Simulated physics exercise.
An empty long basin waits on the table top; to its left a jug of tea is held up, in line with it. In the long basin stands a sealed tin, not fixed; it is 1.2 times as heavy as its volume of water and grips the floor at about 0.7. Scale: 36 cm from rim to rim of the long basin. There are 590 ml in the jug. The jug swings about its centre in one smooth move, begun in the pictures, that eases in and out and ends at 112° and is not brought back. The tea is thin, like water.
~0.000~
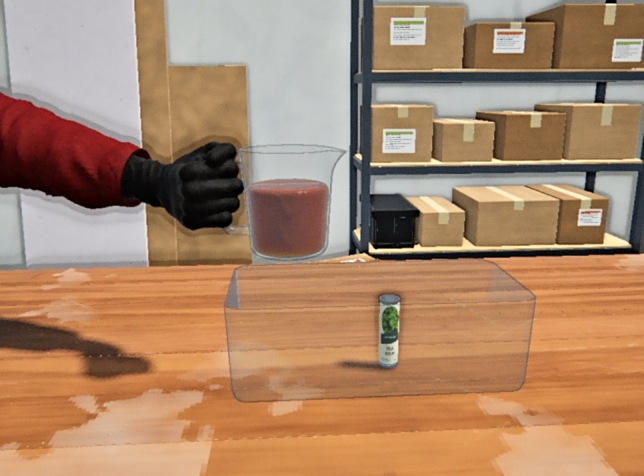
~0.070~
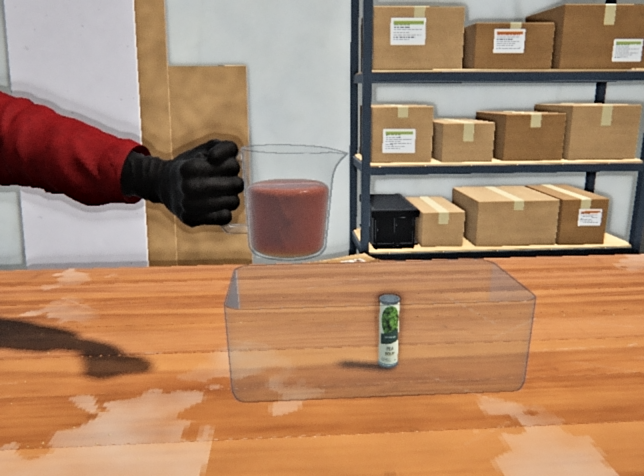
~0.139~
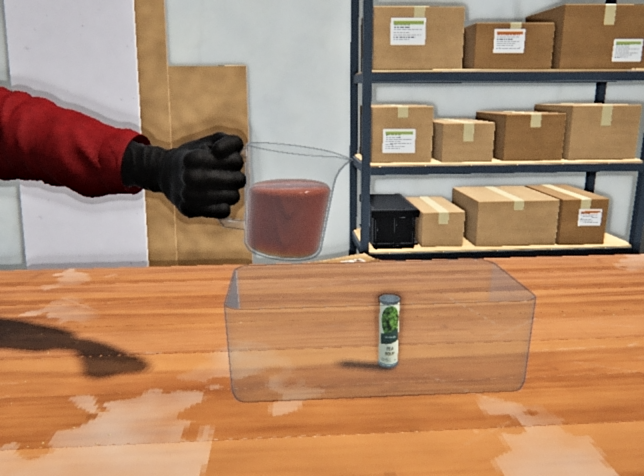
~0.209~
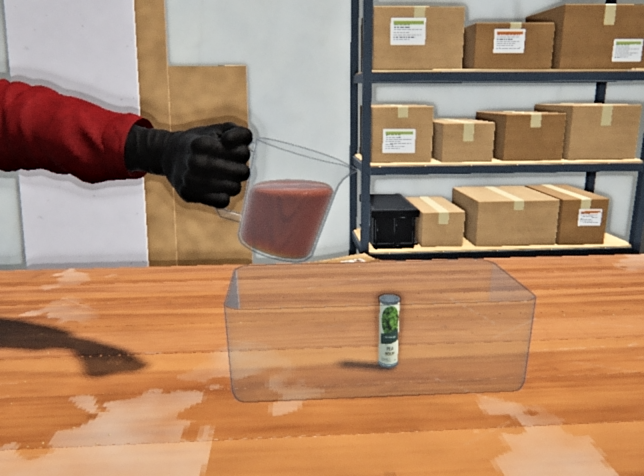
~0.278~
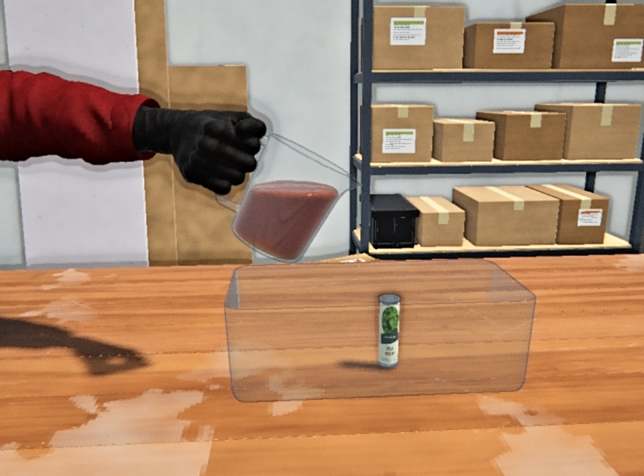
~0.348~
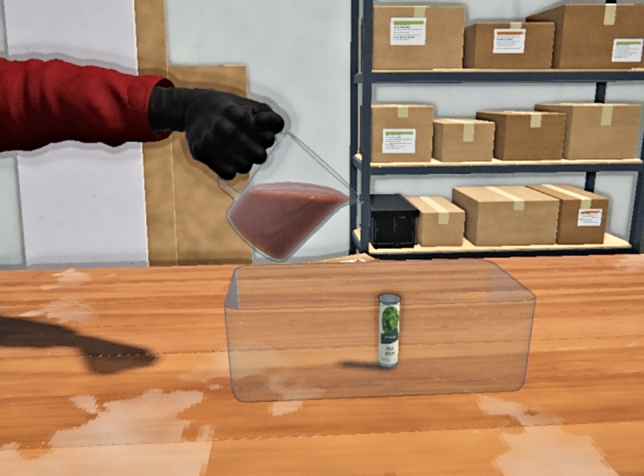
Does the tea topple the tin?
It goes over.
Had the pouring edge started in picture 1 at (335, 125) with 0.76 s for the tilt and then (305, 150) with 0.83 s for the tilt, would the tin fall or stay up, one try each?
First it topples; then it remains upright.
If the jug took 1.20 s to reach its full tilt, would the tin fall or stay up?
Then it falls.
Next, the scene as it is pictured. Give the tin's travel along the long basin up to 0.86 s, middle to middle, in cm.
About 5 cm.
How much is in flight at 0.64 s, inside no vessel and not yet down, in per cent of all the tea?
Near 20 in a hundred.
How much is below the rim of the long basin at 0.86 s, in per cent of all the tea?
Some 86 per cent.
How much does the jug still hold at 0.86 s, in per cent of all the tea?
Near 10 in a hundred.
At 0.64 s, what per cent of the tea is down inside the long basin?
Near 24 in a hundred.
Then, 0.64 s in, the tilt is 99° and 57 per cent is still to pour; the tin stands where it began.
Then, 0.86 s in, the tilt is 112° and 9 per cent is still to pour; the tin leans 13°.
Then, 1.08 s in, the tilt is 112° and 0 per cent is still to pour; the tin lies on its side.
Then, 1.33 s in, the tilt is 112° and 0 per cent is still to pour; the tin lies on its side.
Finally, the tin lies on its side.
